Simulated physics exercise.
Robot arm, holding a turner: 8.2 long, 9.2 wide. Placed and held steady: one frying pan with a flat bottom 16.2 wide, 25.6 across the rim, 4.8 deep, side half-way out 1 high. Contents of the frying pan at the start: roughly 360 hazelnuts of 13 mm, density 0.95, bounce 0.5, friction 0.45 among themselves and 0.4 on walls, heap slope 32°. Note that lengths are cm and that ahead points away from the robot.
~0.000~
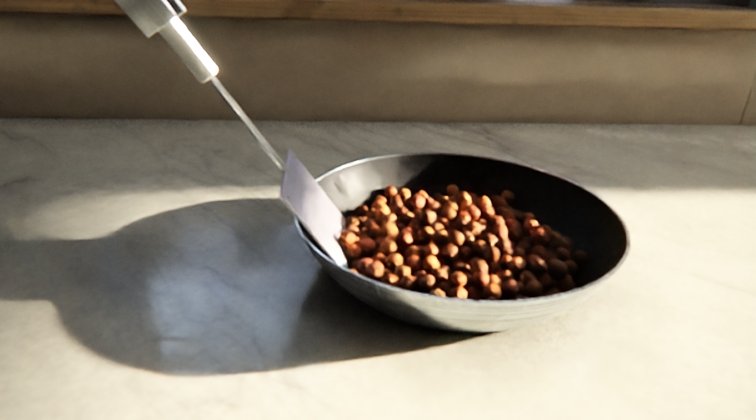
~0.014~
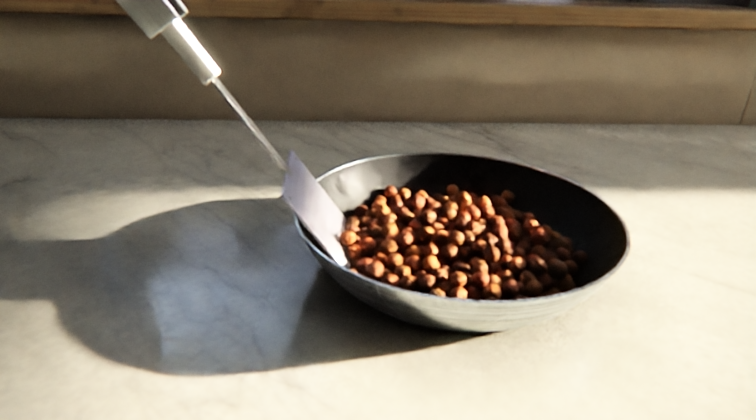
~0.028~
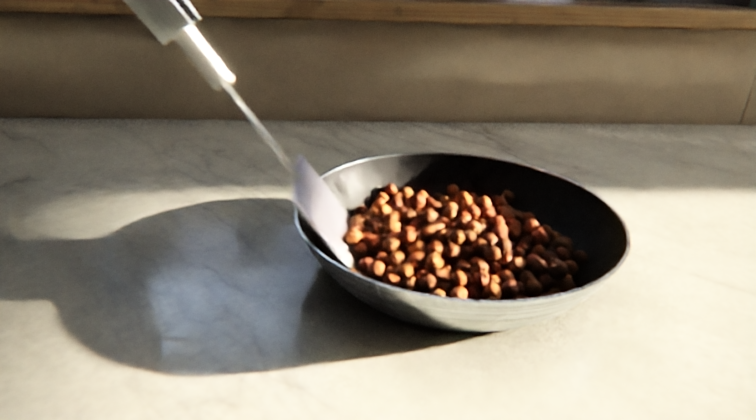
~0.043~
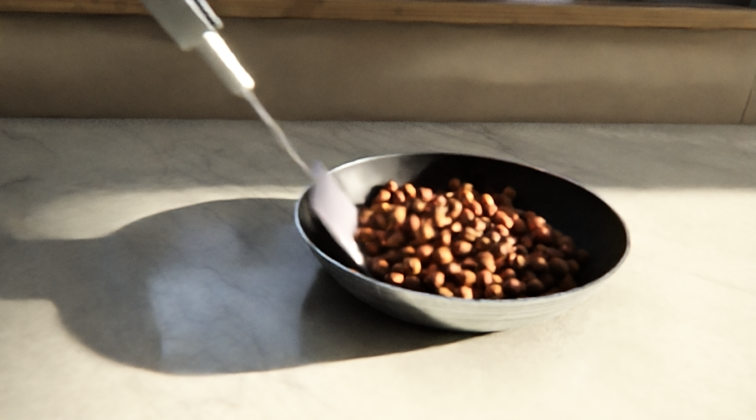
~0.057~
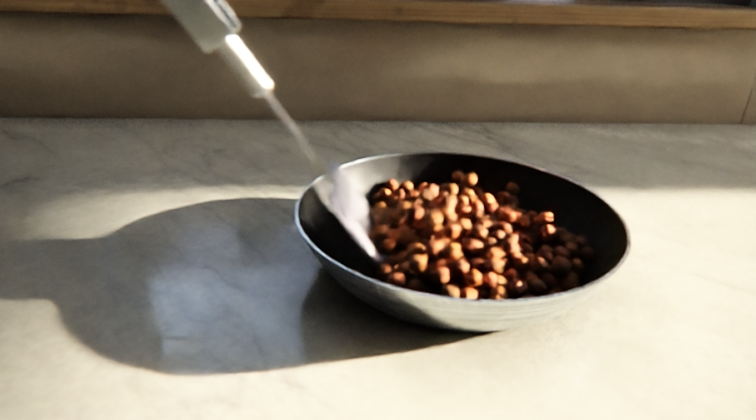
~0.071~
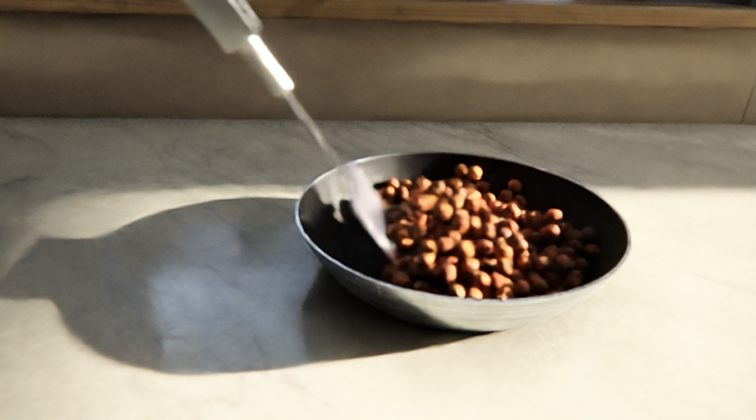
A robot arm's grey and silver tool reaches in from the upper left, holding a pale turner at the left side of a dark frying pan heaped with reddish-brown hazelnuts. The pan sits on a sunlit, pale marbled counter, seen from slightly above, with a long shadow to the left. The turner barely moves at first, then slides rightward, pushing the nuts into a higher heap while the pan and camera stay still.
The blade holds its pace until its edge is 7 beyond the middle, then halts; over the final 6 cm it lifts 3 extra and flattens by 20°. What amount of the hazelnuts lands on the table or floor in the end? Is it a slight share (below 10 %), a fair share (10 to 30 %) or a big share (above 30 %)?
It is a fair share.
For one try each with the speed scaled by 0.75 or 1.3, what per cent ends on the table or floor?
I'd say near 5 and then near 25 per cent.
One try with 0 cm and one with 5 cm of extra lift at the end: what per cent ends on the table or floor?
You'd get some 5 per cent with the first setting and some 20 per cent with the second.
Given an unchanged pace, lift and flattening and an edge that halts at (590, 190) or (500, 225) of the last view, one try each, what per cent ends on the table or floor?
The two tries give near 40 and near 5 in a hundred.
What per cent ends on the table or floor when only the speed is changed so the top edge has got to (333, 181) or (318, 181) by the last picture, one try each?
Close to 5 per cent in the first try and close to 0 per cent in the second.
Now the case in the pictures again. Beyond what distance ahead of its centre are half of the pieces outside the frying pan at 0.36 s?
I'd say some 16 centimetres.
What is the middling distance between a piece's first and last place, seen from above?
Roughly 5 cm.
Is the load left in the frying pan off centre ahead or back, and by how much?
Ahead of centre, near 4.5 centimetres.
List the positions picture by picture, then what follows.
Turner top edge at (285, 170), sloping 55°; upper third of the load around (457, 238), from x 345 to 580, top at y 190; 360 in the frying pan, in the first picture.
Turner top edge at (287, 171), sloping 55°; upper third of the load around (457, 238), from x 345 to 580, top at y 190, in the second picture.
Turner top edge at (297, 175), sloping 55°; upper third of the load around (452, 236), from x 350 to 580, top at y 190, in the third picture.
Turner top edge at (314, 180), sloping 55°; upper third of the load around (447, 232), from x 355 to 580, top at y 185, in the fourth picture.
Turner top edge at (333, 181), sloping 55°; upper third of the load around (454, 229), from x 355 to 585, top at y 175, in the fifth picture.
Turner top edge at (351, 181), sloping 55°; upper third of the load around (462, 226), from x 355 to 590, top at y 170; 360 in the frying pan, in the sixth picture.
By 0.11 s, sloping 55°, highest piece 8 above the table; 360 in the frying pan.
By 0.14 s, sloping 48°, highest piece 8 above the table; 360 in the frying pan.
By 0.36 s, sloping 35°, highest piece 6 above the table; 306 in the frying pan, 41 on the table or floor, 13 on the blade or in flight.
By 1.41 s, sloping 35°, highest piece 6 above the table; 306 in the frying pan, 54 on the table or floor.
Final count, 306 in the frying pan, 54 on the table or floor. That is 15 % on the table or floor.
